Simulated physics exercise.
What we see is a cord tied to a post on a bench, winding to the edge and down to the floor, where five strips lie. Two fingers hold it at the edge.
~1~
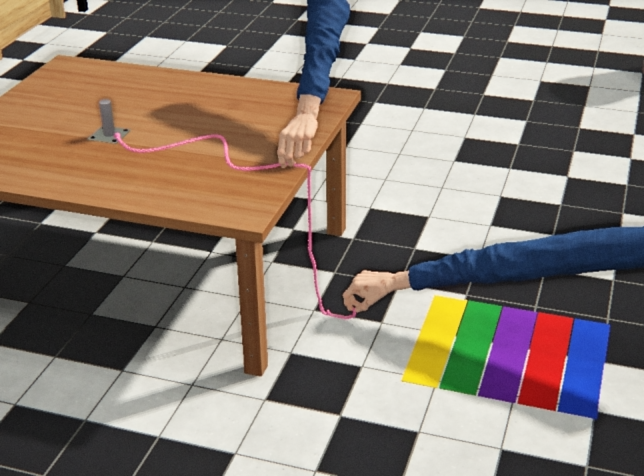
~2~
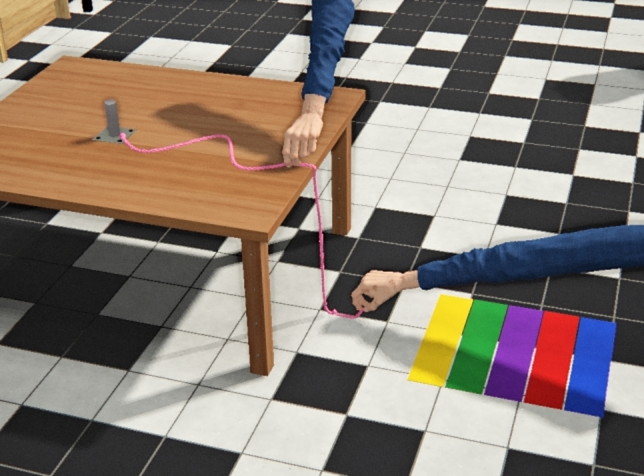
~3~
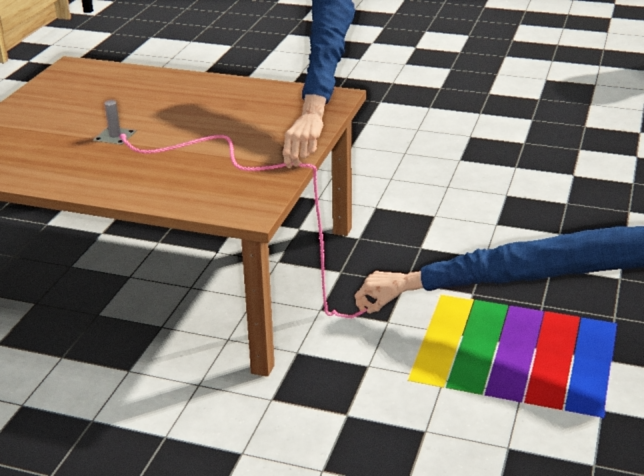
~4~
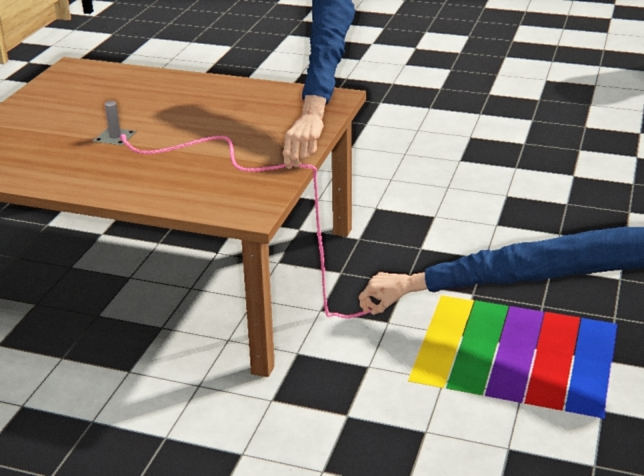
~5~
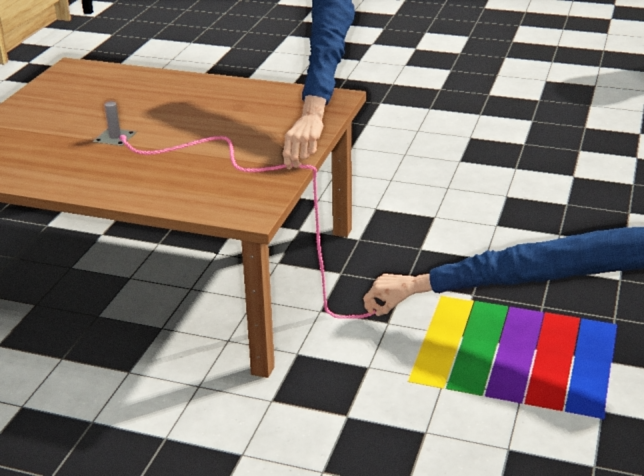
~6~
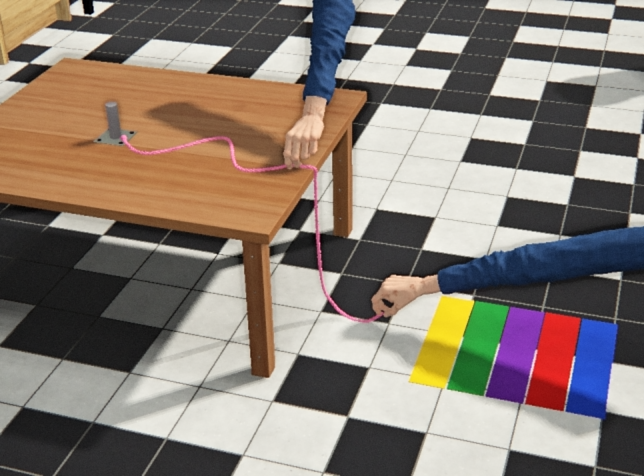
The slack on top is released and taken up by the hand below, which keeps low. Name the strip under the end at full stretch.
It gets as far as the red strip.
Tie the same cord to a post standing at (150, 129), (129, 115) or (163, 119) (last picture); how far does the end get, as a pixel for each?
Try by try, around (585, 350), (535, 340) and (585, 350).
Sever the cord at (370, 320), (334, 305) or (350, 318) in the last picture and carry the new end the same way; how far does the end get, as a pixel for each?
Near (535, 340), (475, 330) and (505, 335).
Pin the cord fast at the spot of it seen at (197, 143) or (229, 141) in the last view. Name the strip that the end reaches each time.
Taking them in turn: Purple; purple.
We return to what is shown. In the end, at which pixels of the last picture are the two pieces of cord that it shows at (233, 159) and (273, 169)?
About (287, 162), and the other about (337, 186).
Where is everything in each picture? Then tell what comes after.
The first picture shows end (354, 308); yellow (425, 367); green (463, 375); purple (501, 382); red (540, 389); blue (580, 397).
The second picture shows end (363, 308); cord through (135, 149) (208, 138) (235, 164) (308, 166) (321, 230) (324, 296).
The third picture shows end (366, 309).
The fourth picture shows end (370, 310); cord through (135, 151) (208, 139) (235, 165) (309, 167) (319, 231) (324, 297).
The fifth picture shows end (375, 312).
The sixth picture shows end (383, 313); cord through (136, 151) (209, 140) (236, 165) (309, 168) (317, 232) (327, 297).
A little later, end near (480, 330); over green.
Next, end near (527, 338); over purple.
When it is tight, end near (555, 343); over red. The red one.
